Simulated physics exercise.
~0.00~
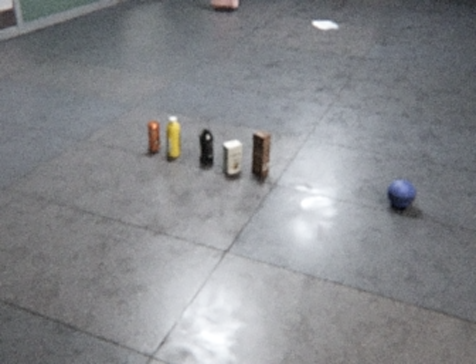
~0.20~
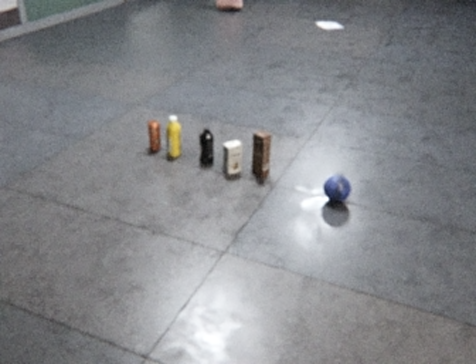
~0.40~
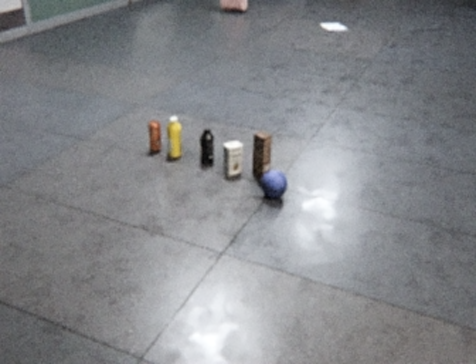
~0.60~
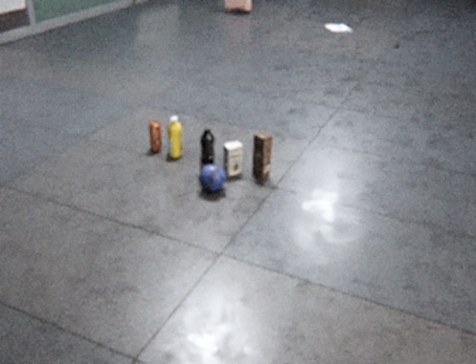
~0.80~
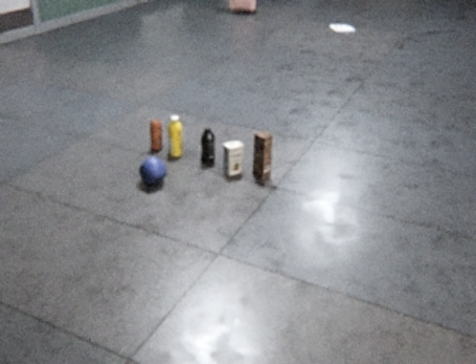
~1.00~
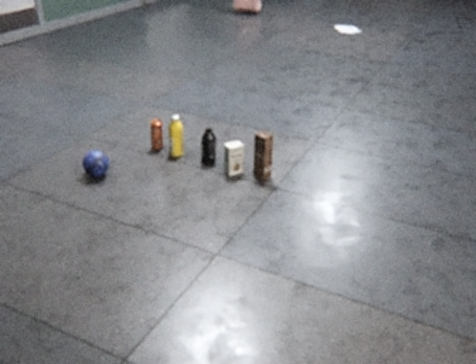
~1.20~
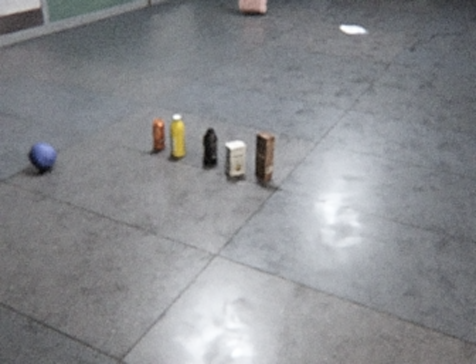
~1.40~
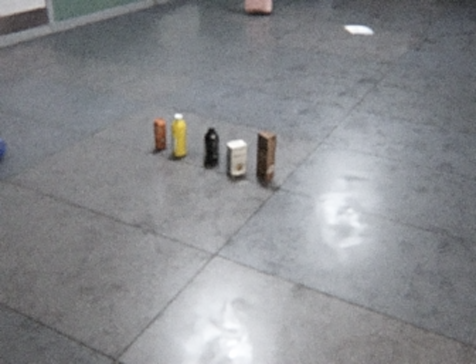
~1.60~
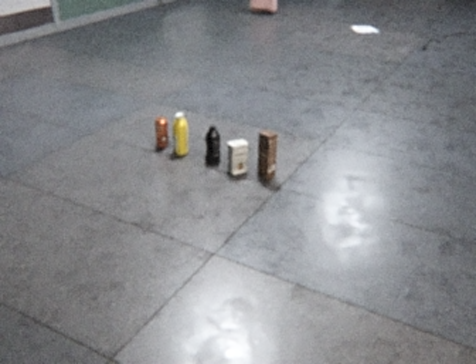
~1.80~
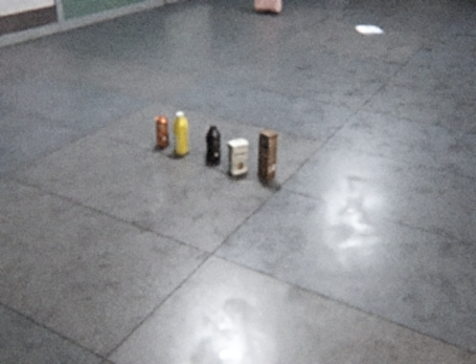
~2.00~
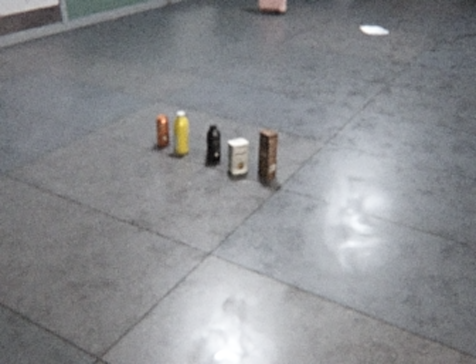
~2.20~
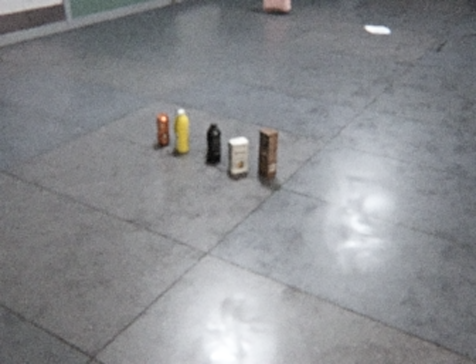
A blue ball rolled from right to left across the grey floor, passing in front of a row of five small bottles and cartons without knocking any over, then went out of view on the left, leaving all five standing.
